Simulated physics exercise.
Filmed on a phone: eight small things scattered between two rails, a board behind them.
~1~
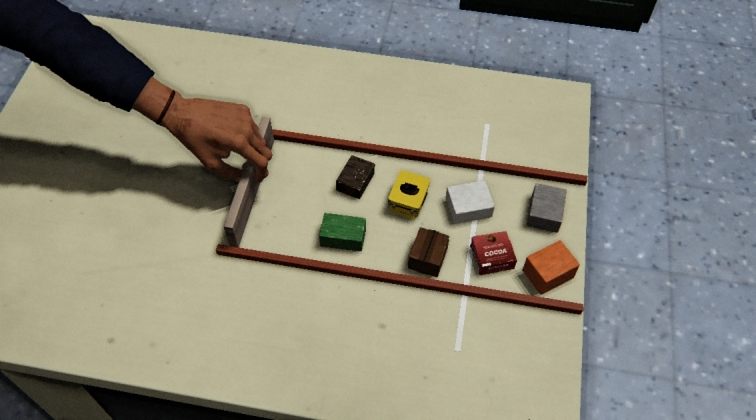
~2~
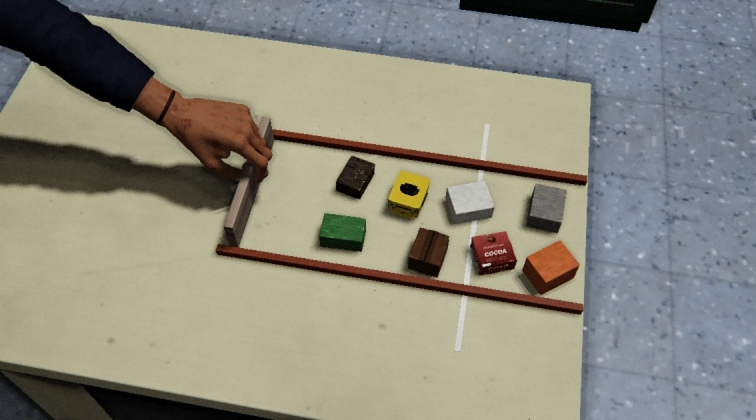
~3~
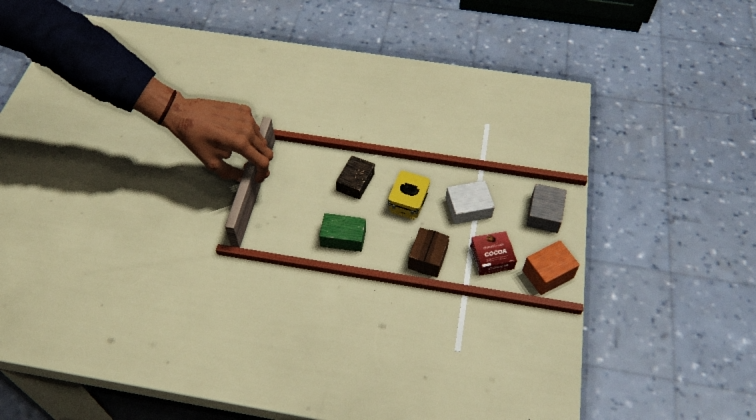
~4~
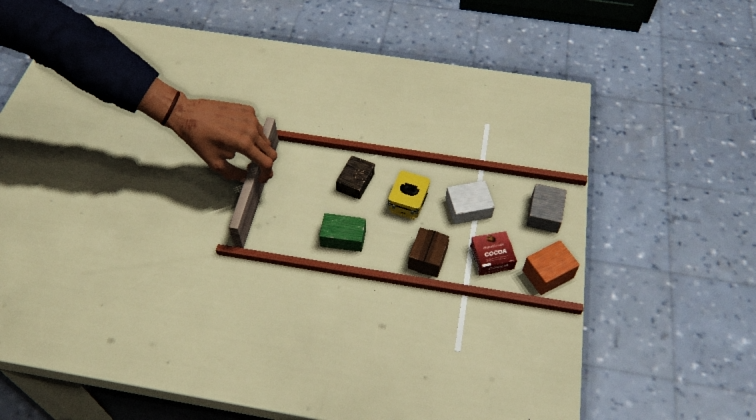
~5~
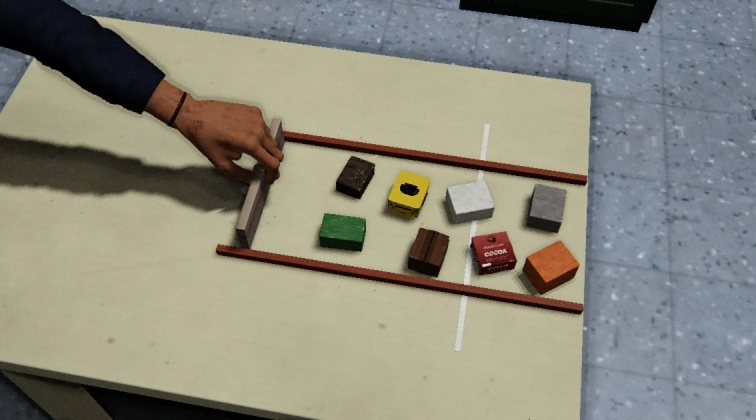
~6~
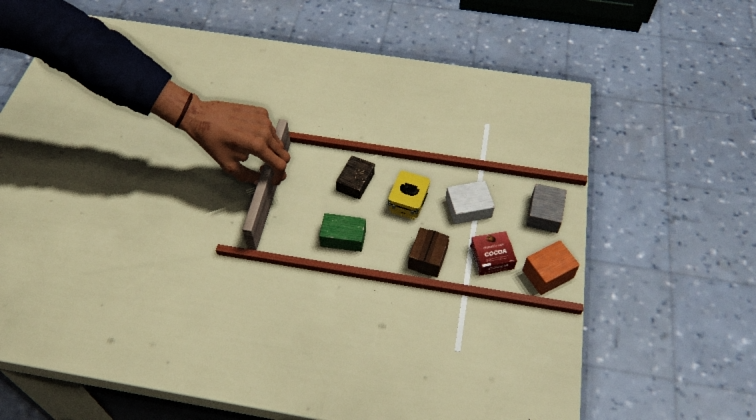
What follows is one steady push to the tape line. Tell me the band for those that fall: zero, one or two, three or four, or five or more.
Outcome: The number that fall off is one or two.
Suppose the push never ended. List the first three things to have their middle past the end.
Earliest first: The orange block, then the grey block, then the red box.
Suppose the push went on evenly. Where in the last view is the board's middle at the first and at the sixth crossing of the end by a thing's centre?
Near (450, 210) and (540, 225).
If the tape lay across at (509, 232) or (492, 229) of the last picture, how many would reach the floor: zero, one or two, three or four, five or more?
Taking them in turn, three or four; one or two.
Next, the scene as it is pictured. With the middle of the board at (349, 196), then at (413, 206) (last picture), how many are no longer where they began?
2 and 6.
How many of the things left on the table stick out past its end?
Overhanging: 0.
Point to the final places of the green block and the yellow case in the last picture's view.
First (492, 257), then (520, 211).
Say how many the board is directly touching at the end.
2 of them.
Soon after, none off yet; orange block at rest near (551, 268); grey block at rest near (547, 208); red box at rest near (493, 253).
By the end, the number that fall off is one or two; fallen, grey block and orange block.
